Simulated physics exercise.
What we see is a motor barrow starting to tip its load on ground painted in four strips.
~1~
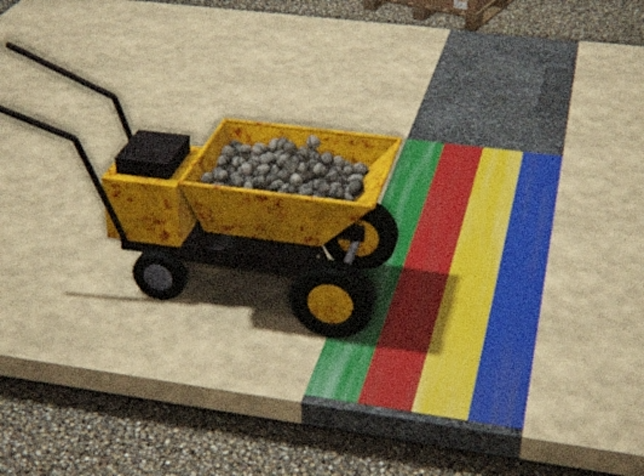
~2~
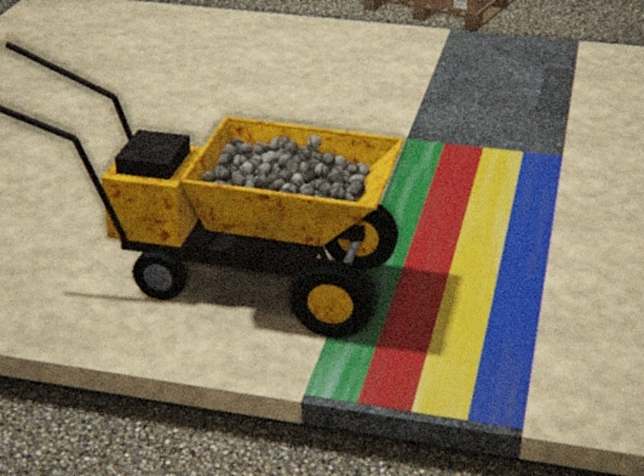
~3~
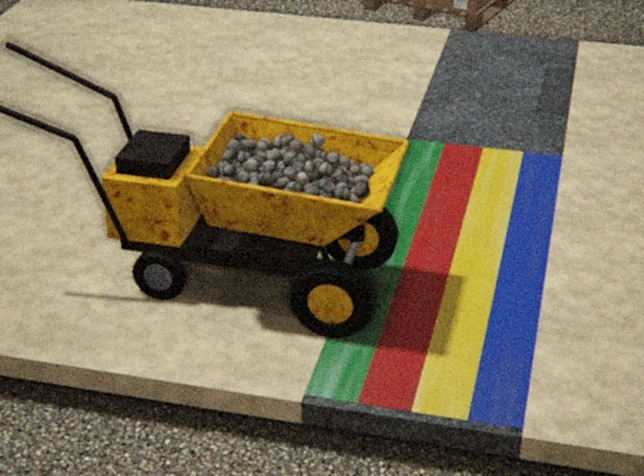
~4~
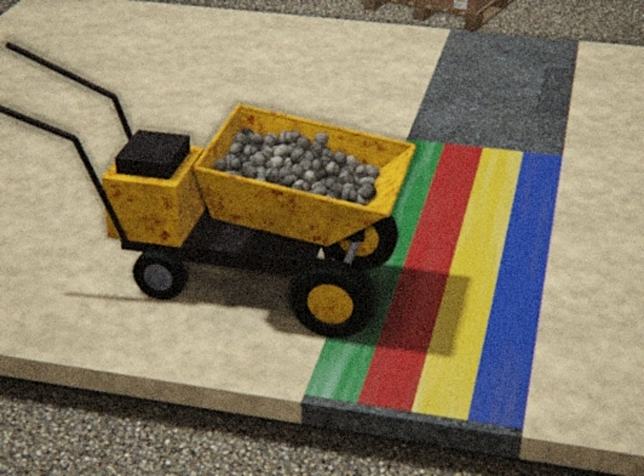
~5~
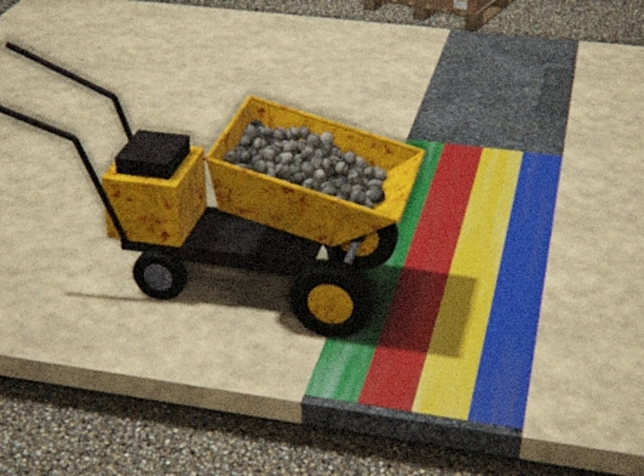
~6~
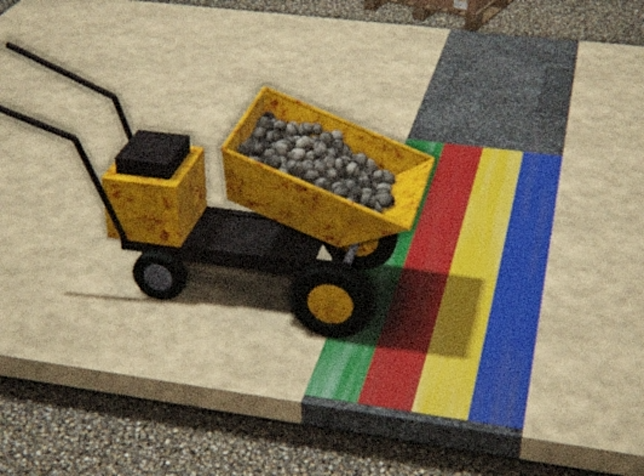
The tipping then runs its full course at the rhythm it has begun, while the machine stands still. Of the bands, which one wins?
The blue band wins.
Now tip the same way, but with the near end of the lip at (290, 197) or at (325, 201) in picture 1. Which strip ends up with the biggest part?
Result, place 1: The strip in red; place 2: The strip in yellow.
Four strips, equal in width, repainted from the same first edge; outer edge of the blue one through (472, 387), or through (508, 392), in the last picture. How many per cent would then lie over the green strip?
The first comes to 0 per cent and the second to 0 per cent.
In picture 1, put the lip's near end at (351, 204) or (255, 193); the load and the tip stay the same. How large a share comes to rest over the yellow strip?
The first gives close to 30 per cent and the second 20 per cent.
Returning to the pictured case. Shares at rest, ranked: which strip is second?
Rank two: The strip in yellow.
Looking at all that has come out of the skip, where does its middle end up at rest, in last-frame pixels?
Near (520, 318), more or less.
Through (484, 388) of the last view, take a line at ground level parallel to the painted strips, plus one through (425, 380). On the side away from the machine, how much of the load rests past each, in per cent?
60 % and 90 %, in that order.
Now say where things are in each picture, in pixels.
The first frame shows lip of the skip at (372, 207), level; top of the load at (285, 176), river pebbles; green strip at (344, 363); red strip at (395, 371); yellow strip at (448, 379); blue strip at (502, 387).
The second frame shows lip of the skip at (374, 208), level; top of the load at (295, 173).
The third frame shows lip of the skip at (380, 210), tipped barely; top of the load at (284, 167).
The fourth frame shows lip of the skip at (388, 214), tipped a little; top of the load at (277, 164).
The fifth frame shows lip of the skip at (398, 220), tipped a little; top of the load at (269, 153).
The sixth frame shows lip of the skip at (409, 229), tipped clearly; top of the load at (276, 158); green strip at (344, 363); red strip at (395, 371); yellow strip at (448, 379); blue strip at (502, 387).
Soon after the last picture, skip tipped steeply; all in the skip.
A little later, skip tipped right over; about two thirds in the skip; a small part over the yellow strip; about a quarter over the blue strip; a stray few falling.
Later still, skip tipped right over; a small part in the skip; about a quarter over the yellow strip; about a third over the blue strip; about a third off the paint.
At rest, skip tipped right over; a small part in the skip; none over the green strip; none over the red strip; about a quarter over the yellow strip; about a third over the blue strip; about a third off the paint.
